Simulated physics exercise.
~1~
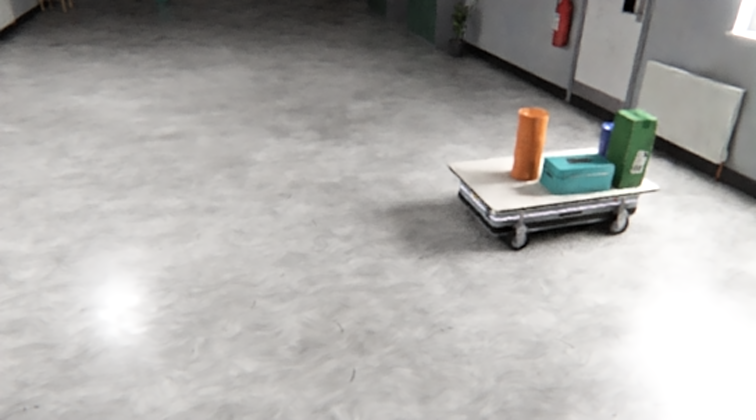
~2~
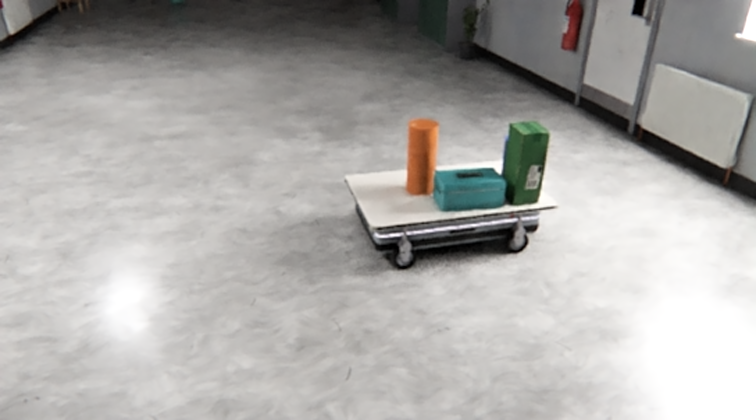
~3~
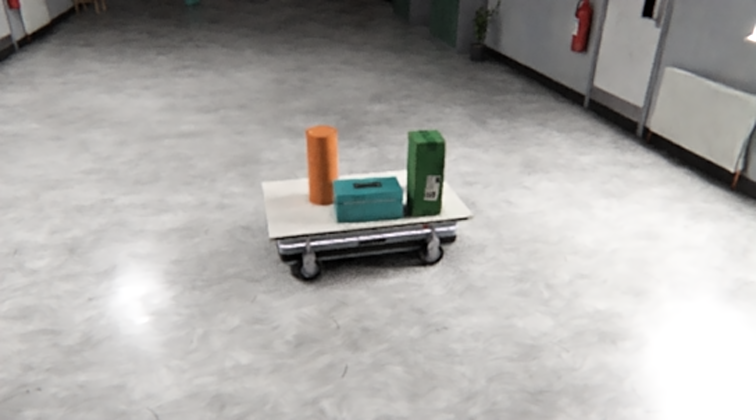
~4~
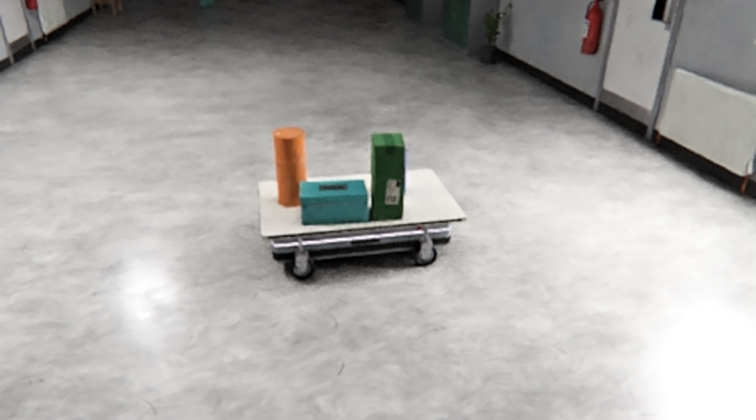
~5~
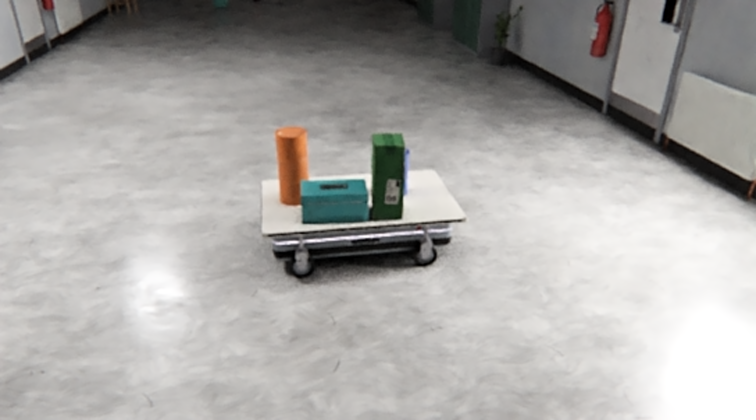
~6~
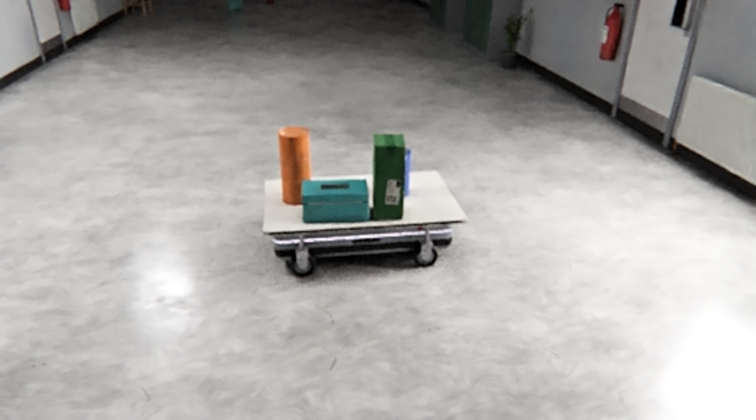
A low cart carrying an orange canister, a turquoise toolbox, a green box and a blue canister rolled left across a shiny grey floor, then stopped. Its load shifted left on the deck, and everything stayed aboard, with the orange and green items still upright.
